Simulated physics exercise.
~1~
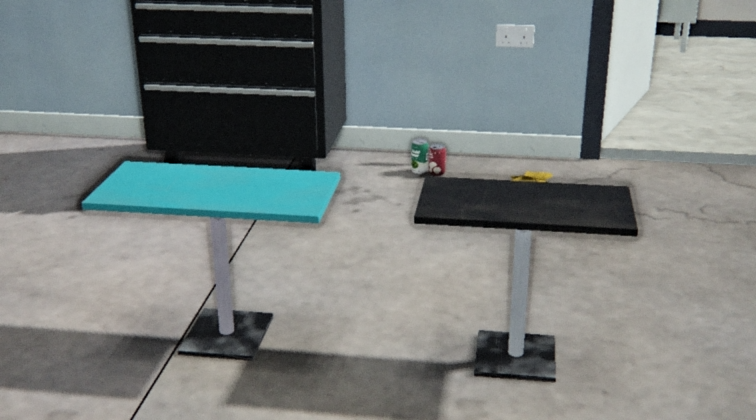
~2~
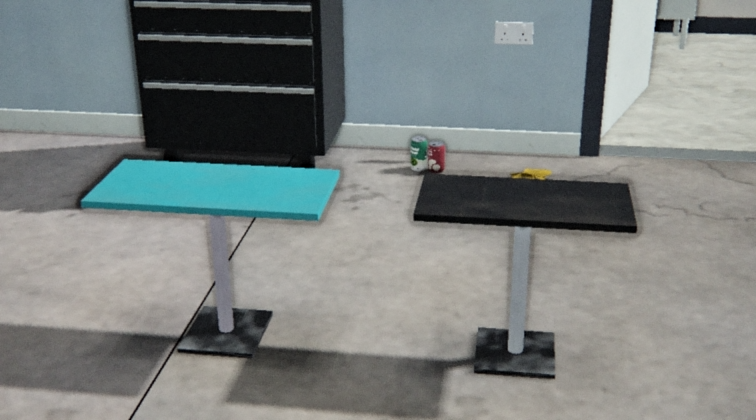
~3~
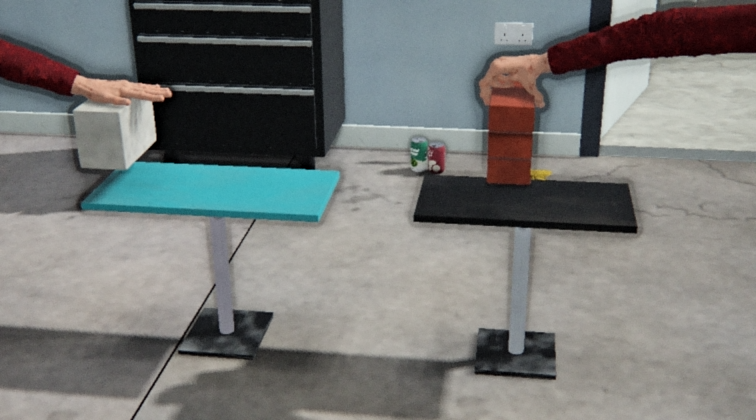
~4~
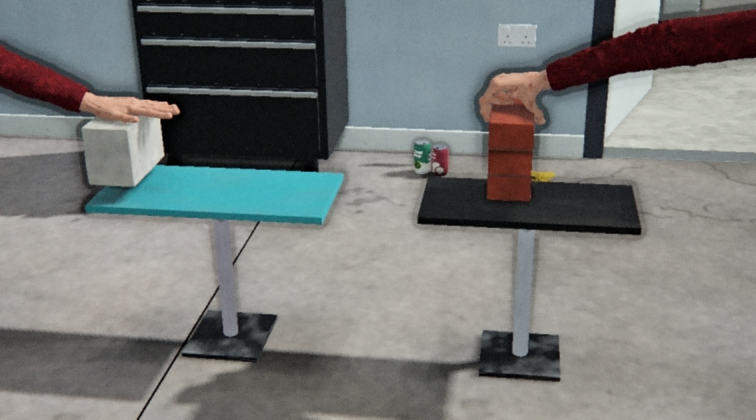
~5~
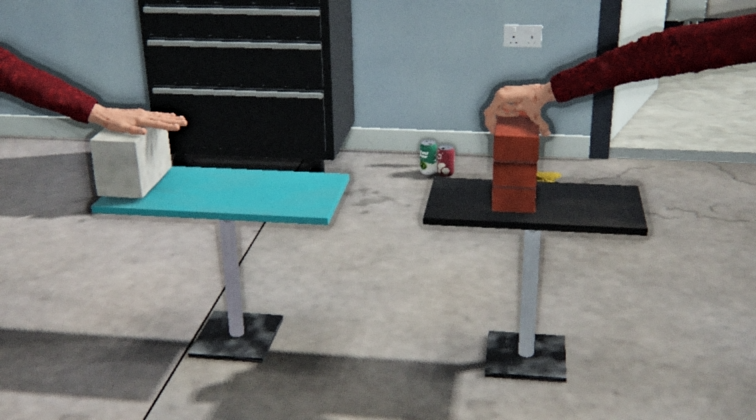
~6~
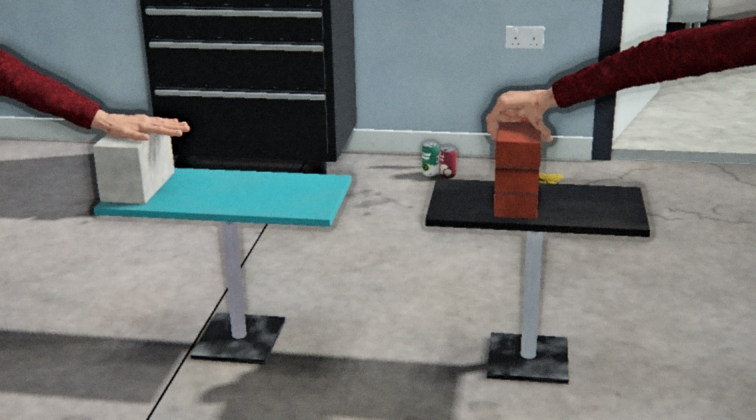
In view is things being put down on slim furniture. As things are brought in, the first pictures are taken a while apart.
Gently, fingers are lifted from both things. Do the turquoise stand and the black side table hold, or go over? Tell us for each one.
Chances are the turquoise stand will go down; chances are the black side table won't go down.
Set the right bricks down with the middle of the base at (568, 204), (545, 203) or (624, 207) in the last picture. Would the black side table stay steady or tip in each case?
First try it remains standing; second try it remains standing; third try it tips over.
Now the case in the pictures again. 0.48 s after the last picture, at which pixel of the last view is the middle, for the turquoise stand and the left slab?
The turquoise stand around (163, 190); the left slab around (72, 190).
Then, 0.48 s after the last picture, turquoise stand tipped 22° from how it was near (163, 190); black side table at rest near (536, 206).
Then, 0.64 s after the last picture, turquoise stand tipped 52° from how it was near (101, 218); black side table at rest near (536, 206).
Then, 0.80 s after the last picture, turquoise stand tipped 70° from how it was near (68, 234); black side table at rest near (536, 206).
At rest, the turquoise stand overbalances, near (81, 242); the black side table holds firm, near (536, 206).
